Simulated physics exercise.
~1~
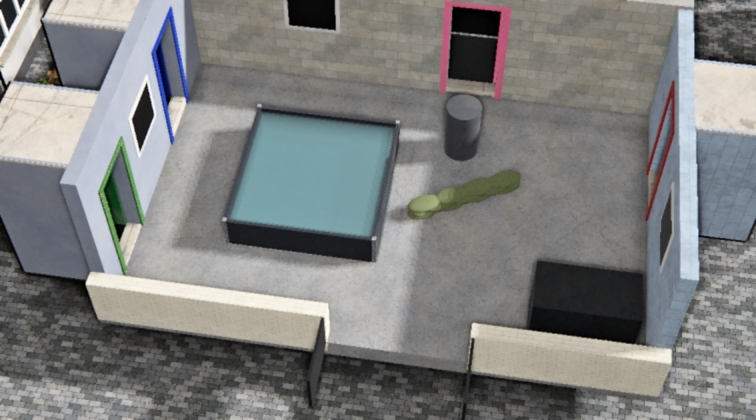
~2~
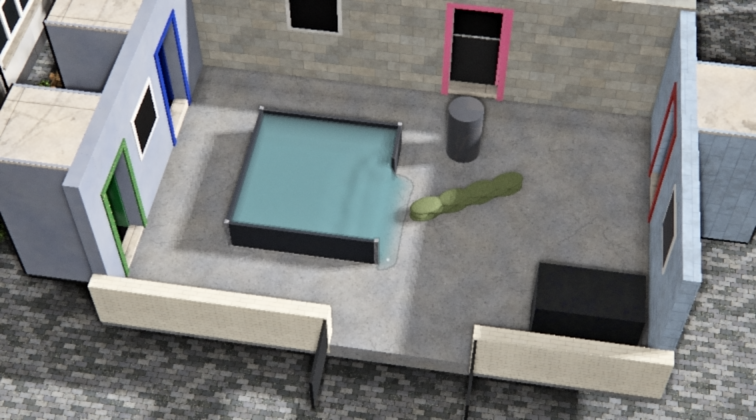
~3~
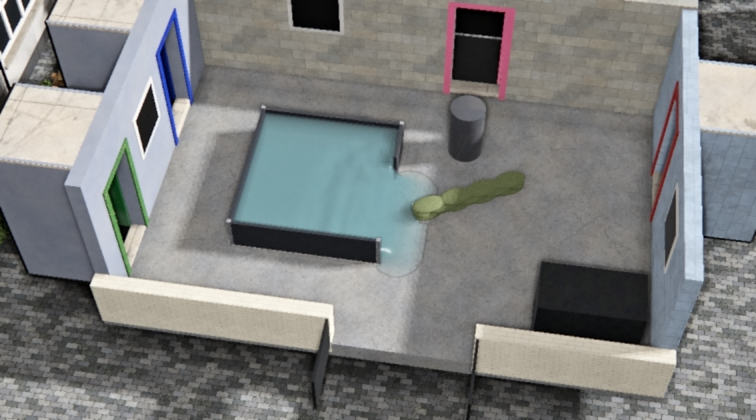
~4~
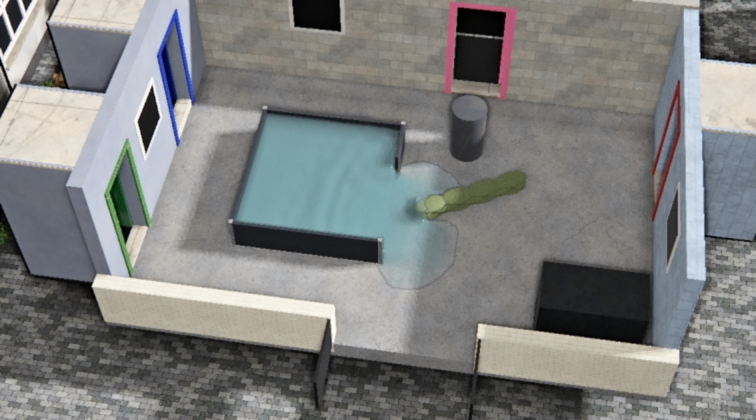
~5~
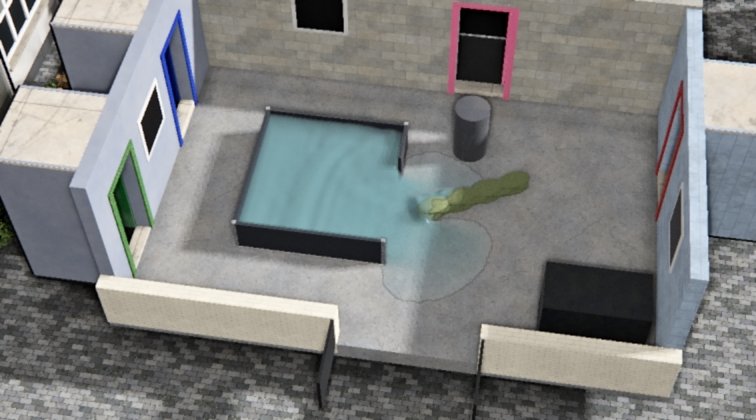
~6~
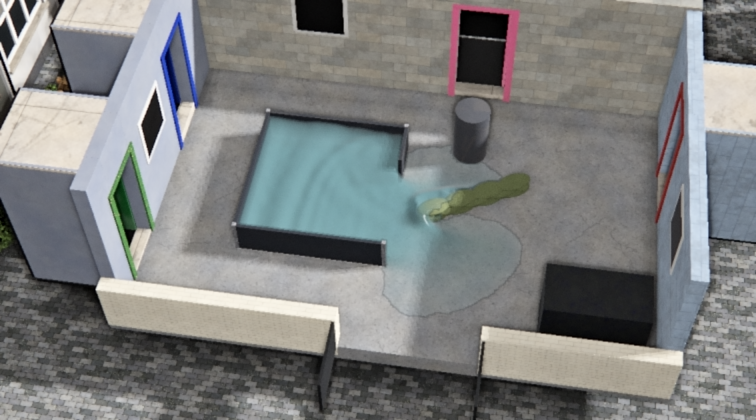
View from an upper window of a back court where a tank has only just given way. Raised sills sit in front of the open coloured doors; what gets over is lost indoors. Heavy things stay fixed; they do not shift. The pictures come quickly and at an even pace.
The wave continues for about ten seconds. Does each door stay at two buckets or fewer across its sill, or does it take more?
Taking them in turn: The green door stays at two or fewer, the red door stays at two or fewer, the pink door stays at two or fewer, the blue door stays at two or fewer.
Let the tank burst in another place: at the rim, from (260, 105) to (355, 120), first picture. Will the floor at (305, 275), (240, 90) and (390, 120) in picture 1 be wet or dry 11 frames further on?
Unwetted, submerged, submerged.
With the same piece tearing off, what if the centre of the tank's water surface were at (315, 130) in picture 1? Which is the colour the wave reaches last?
Answer - the green door.
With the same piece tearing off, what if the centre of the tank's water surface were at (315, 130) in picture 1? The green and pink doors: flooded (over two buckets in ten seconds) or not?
One by one: Green takes less; pink lets more in.
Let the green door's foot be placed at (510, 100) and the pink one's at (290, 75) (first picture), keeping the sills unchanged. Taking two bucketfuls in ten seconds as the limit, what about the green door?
I'd say the green one tops it.
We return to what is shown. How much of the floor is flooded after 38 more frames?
My guess is around 65 in a hundred.
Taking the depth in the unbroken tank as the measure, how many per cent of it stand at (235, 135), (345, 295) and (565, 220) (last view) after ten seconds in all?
In the order asked, some 4, 2 and 20 in a hundred.
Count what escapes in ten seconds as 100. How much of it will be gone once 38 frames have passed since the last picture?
Around 60 per cent.
A moment on, water covers 30 % of the floor; the green door not reached, the red door not reached, the pink door not reached, the blue door not reached.
Next, water covers 50 % of the floor; the green door not reached, the red door not reached, the pink door not reached, the blue door not reached.
Then, water covers 55 % of the floor; the green door not reached, the red door wet at the sill, nothing in, the pink door wet at the sill, nothing in, the blue door not reached.
Later, water covers 65 % of the floor; the green door not reached, the red door under two buckets in, the pink door wet at the sill, nothing in, the blue door not reached.
In the end, water covers 75 % of the floor; the green door not reached, the red door under two buckets in, the pink door wet at the sill, nothing in, the blue door wet at the sill, nothing in.
